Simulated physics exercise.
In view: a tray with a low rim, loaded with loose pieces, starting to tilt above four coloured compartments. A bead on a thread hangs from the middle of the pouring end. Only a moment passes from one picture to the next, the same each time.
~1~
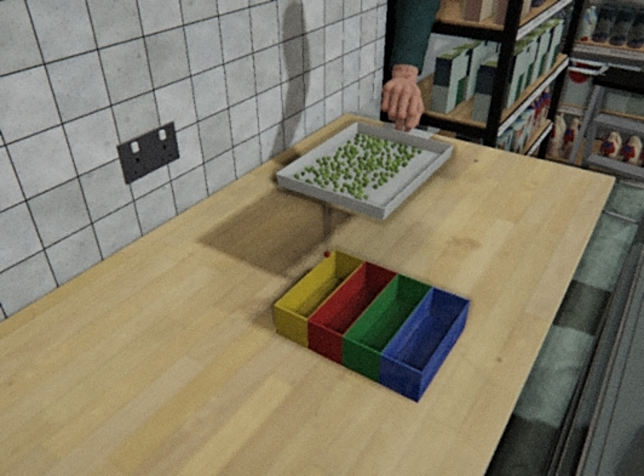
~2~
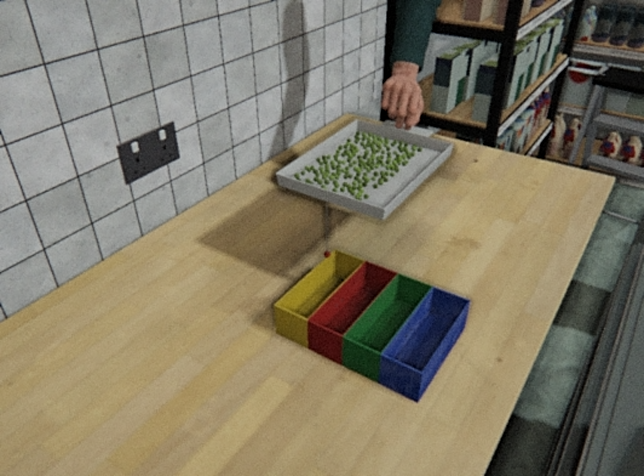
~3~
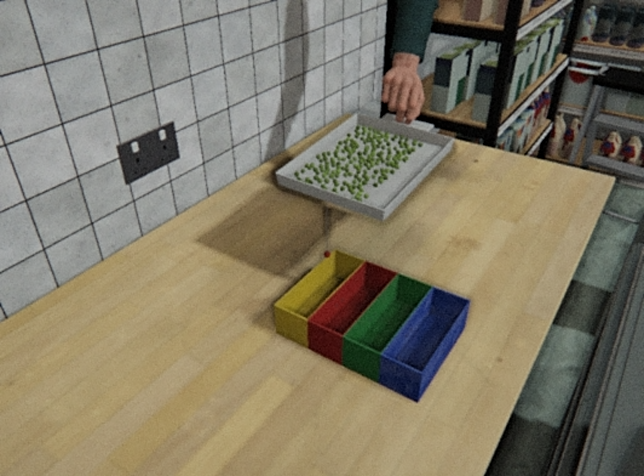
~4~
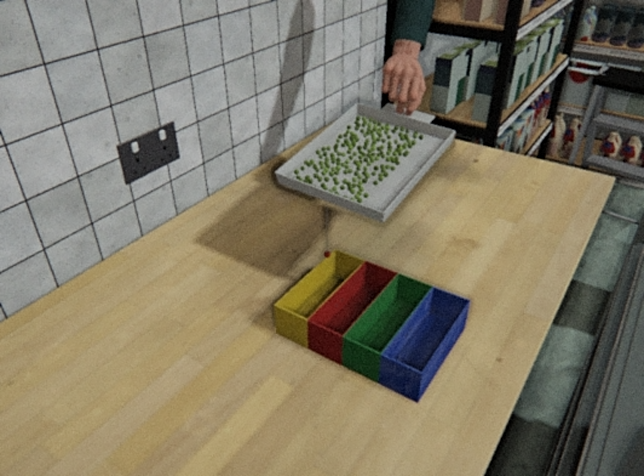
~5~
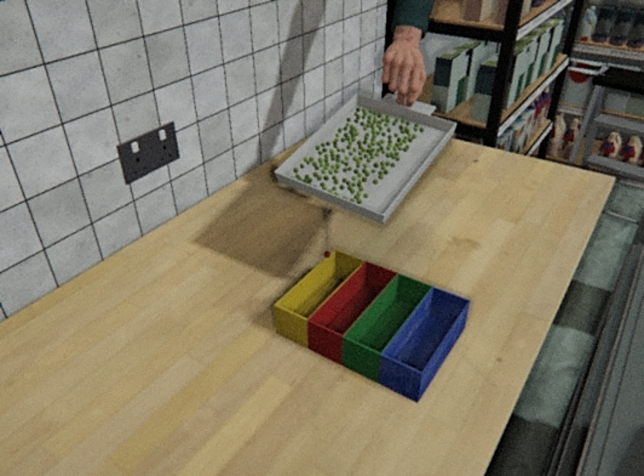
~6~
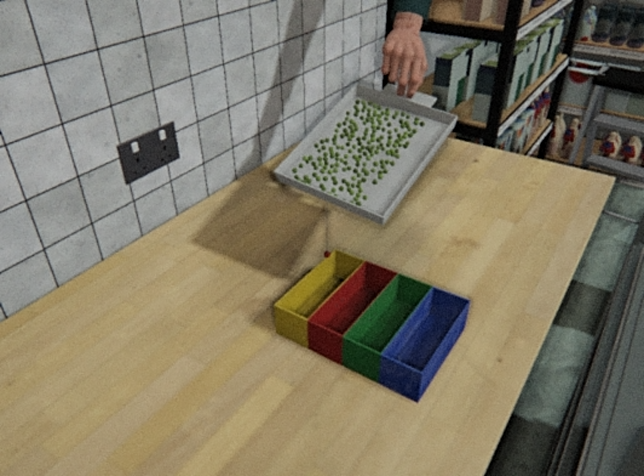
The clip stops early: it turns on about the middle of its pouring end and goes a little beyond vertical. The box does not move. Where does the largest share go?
The red one ends fullest.
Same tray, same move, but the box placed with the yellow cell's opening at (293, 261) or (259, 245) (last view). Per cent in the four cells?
In turn 100 and 50 in a hundred.
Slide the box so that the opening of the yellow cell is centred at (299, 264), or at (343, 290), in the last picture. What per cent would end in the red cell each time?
Near 20 % and 40 %.
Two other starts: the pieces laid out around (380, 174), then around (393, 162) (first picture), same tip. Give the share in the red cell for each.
Roughly 70 per cent, and 80 per cent.
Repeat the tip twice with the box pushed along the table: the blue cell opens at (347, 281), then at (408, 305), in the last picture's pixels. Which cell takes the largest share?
The first try: The cell in blue. The second: The green cell.
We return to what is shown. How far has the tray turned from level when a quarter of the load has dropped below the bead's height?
Around 100° of tilt.
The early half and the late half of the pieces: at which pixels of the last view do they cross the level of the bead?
First near (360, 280), later near (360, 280).
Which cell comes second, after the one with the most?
Second comes that yellow cell.
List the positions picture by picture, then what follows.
The first frame shows corners of the pouring end at (279, 173) and (384, 207), level; middle of the load at (361, 166), dried peas; bead on its thread at (327, 254); yellow cell at (291, 324); red cell at (325, 340); green cell at (361, 357); blue cell at (400, 376).
The second frame shows corners of the pouring end at (279, 173) and (384, 207), level; middle of the load at (361, 165).
The third frame shows corners of the pouring end at (278, 173) and (383, 209), tipped barely, lowest at the right corner; middle of the load at (361, 162).
The fourth frame shows corners of the pouring end at (278, 172) and (383, 211), tipped a little, lowest at the right corner; middle of the load at (361, 157).
The fifth frame shows corners of the pouring end at (278, 171) and (383, 213), tipped a little, lowest at the right corner; middle of the load at (361, 153).
The sixth frame shows corners of the pouring end at (277, 171) and (383, 215), tipped clearly, lowest at the right corner; middle of the load at (360, 150), about a third on the move; yellow cell at (291, 324); red cell at (325, 340); green cell at (361, 357); blue cell at (400, 376).
Soon, tray tipped steeply; nearly all on the tray; a stray few in the green cell; a stray few in the red cell; a small part falling or outside the box.
A while on, tray tipped right over; most on the tray; a small part in the red cell; a stray few in the yellow cell; a stray few in the green cell; a stray few in the blue cell; a small part falling or outside the box.
Towards the end, tray tipped past a quarter turn; about two thirds in the red cell; about a quarter in the yellow cell; a stray few in the green cell; a stray few in the blue cell; a stray few falling or outside the box.
Finally, tray tipped past a quarter turn; about two thirds in the red cell; about a quarter in the yellow cell; a stray few in the green cell; a stray few in the blue cell; a stray few outside the box.
